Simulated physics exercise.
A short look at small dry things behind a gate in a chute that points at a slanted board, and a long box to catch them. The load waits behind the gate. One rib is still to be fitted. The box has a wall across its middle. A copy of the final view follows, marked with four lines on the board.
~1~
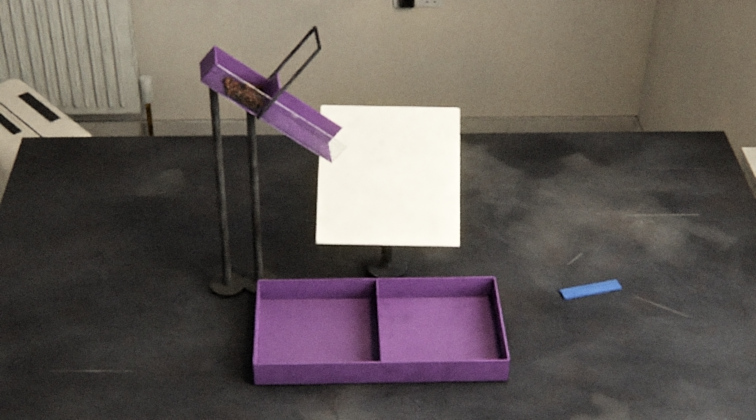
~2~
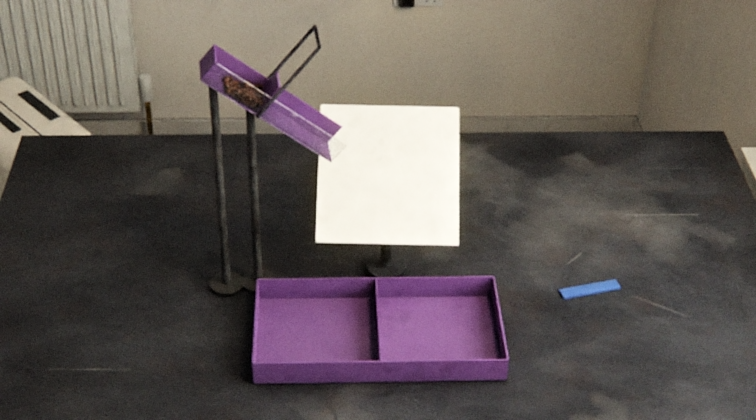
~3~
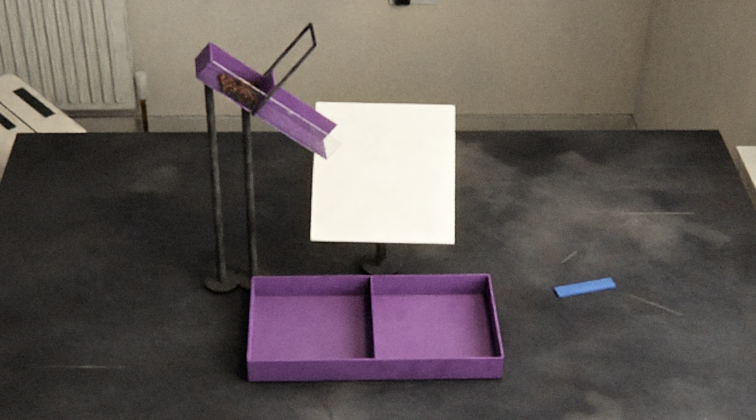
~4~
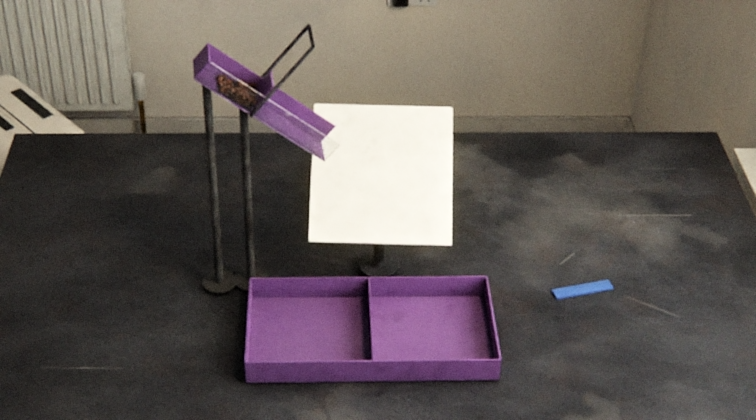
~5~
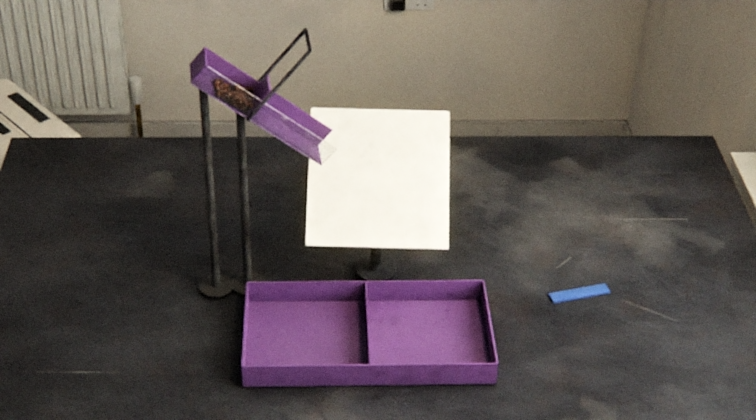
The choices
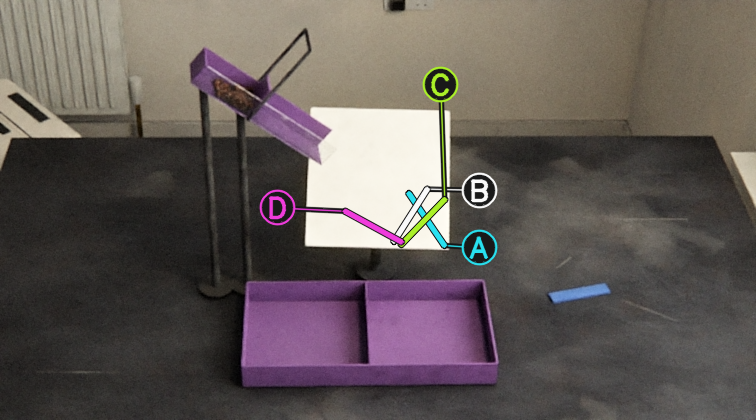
The video shows small brown berries resting behind a closed gate in a sloping purple chute that points at a tilted white board, with a divided purple box in front; nothing moves apart from slight shifts of the view.
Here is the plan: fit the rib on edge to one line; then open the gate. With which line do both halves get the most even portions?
B works best here.
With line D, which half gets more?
The right half.
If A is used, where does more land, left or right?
More lands on the right.
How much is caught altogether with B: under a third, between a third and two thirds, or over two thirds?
It is over two thirds.
On the marked copy, line A from (408, 193) to (444, 245); line B from (427, 189) to (393, 241); line C from (444, 199) to (401, 244); line D from (345, 211) to (401, 241).
With A, of what is caught, a small part in the left half, most in the right.
With B, of what is caught, about a third in the left half, about two thirds in the right.
With C, of what is caught, a small part in the left half, most in the right.
With D, of what is caught, a stray few in the left half, nearly all in the right.
